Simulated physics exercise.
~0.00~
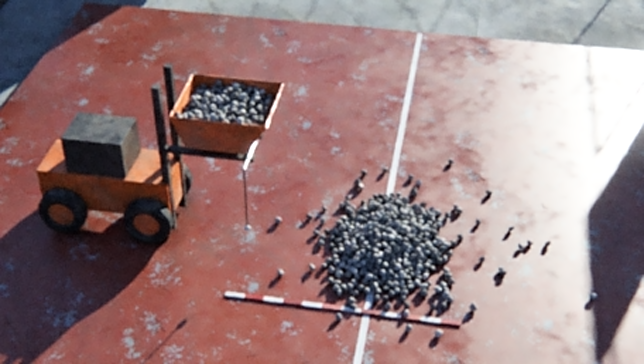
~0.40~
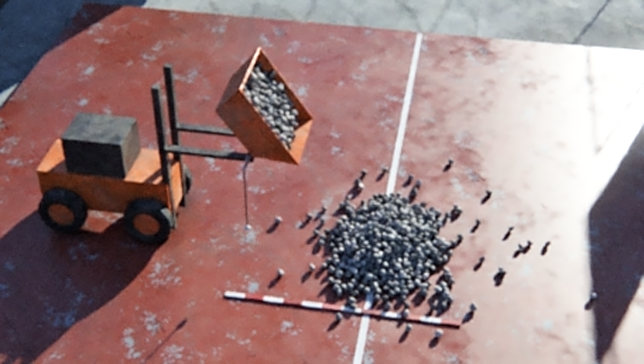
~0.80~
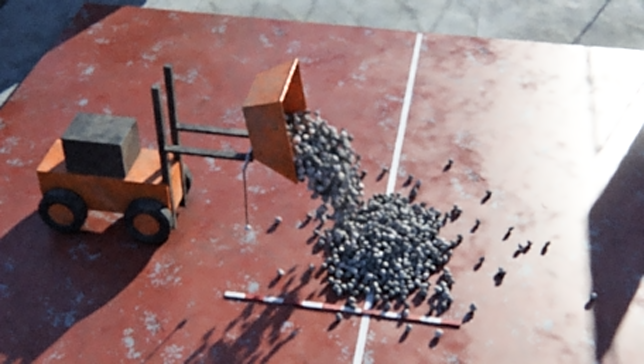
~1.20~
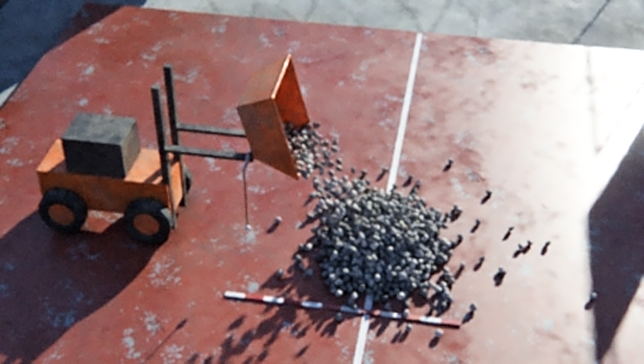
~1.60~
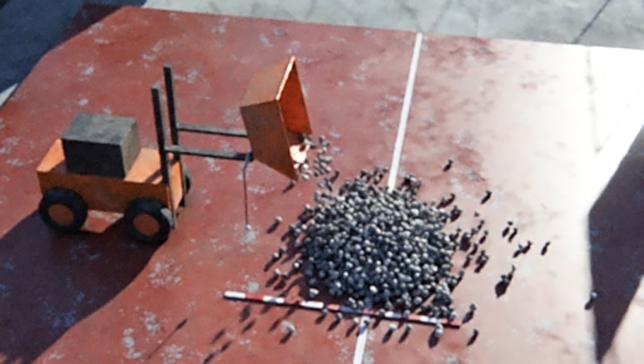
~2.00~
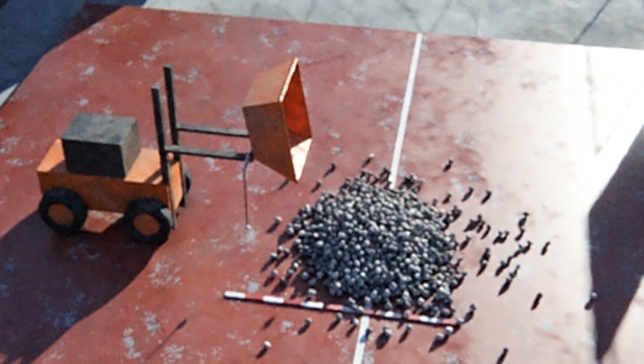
An orange forklift's raised skip tipped forward and poured its load of grey stones onto a loose heap lying across a white line, jerking slightly back and forth as the last ones fell, until it hung empty above a wider, bigger pile.
